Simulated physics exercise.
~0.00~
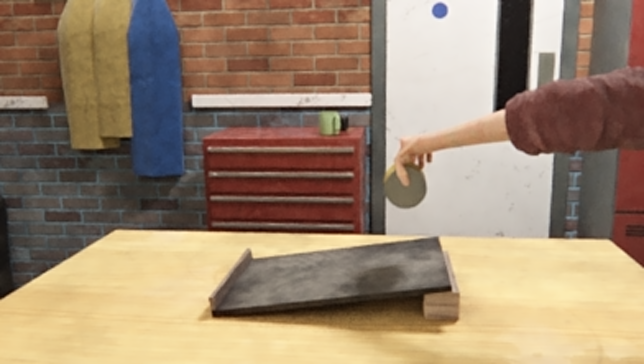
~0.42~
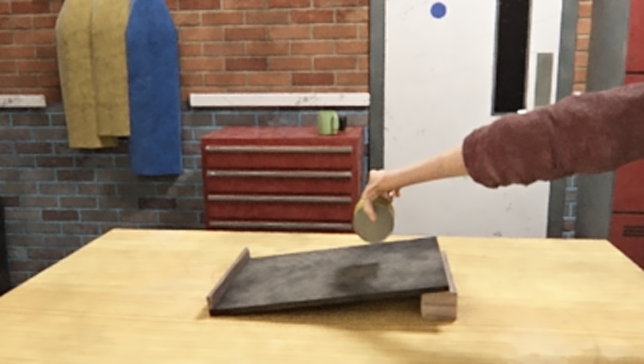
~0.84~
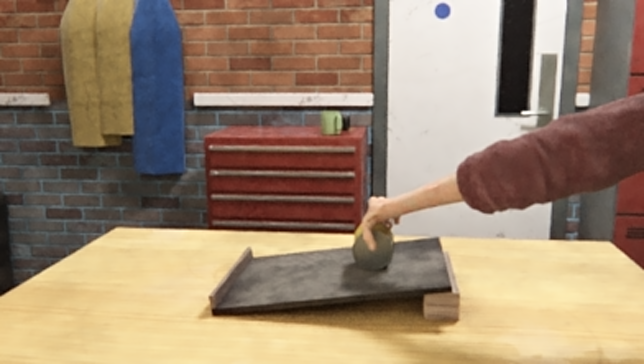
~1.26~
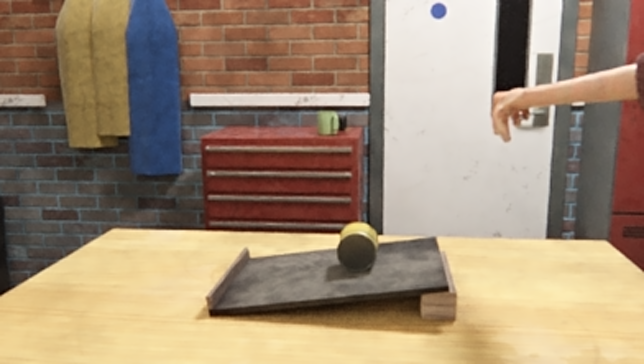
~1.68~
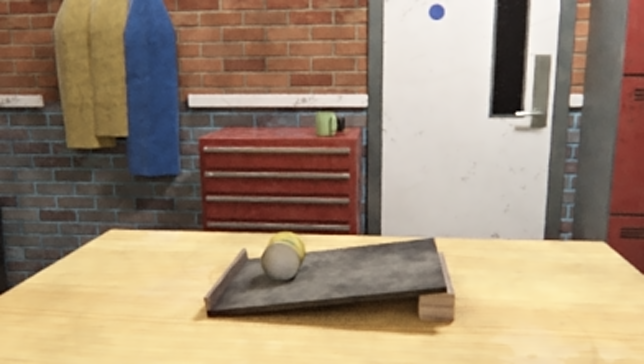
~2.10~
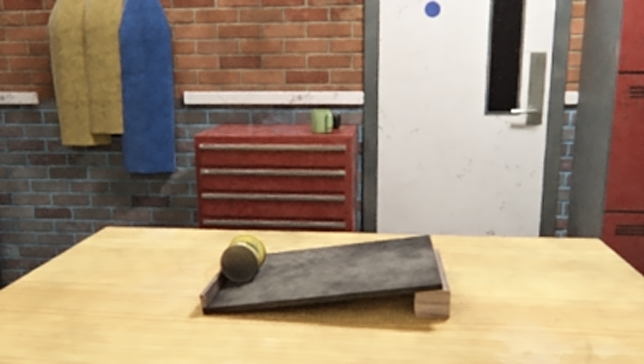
A hand sets a yellow tub on its side on a sloping dark board, and it rolls left to the low end.
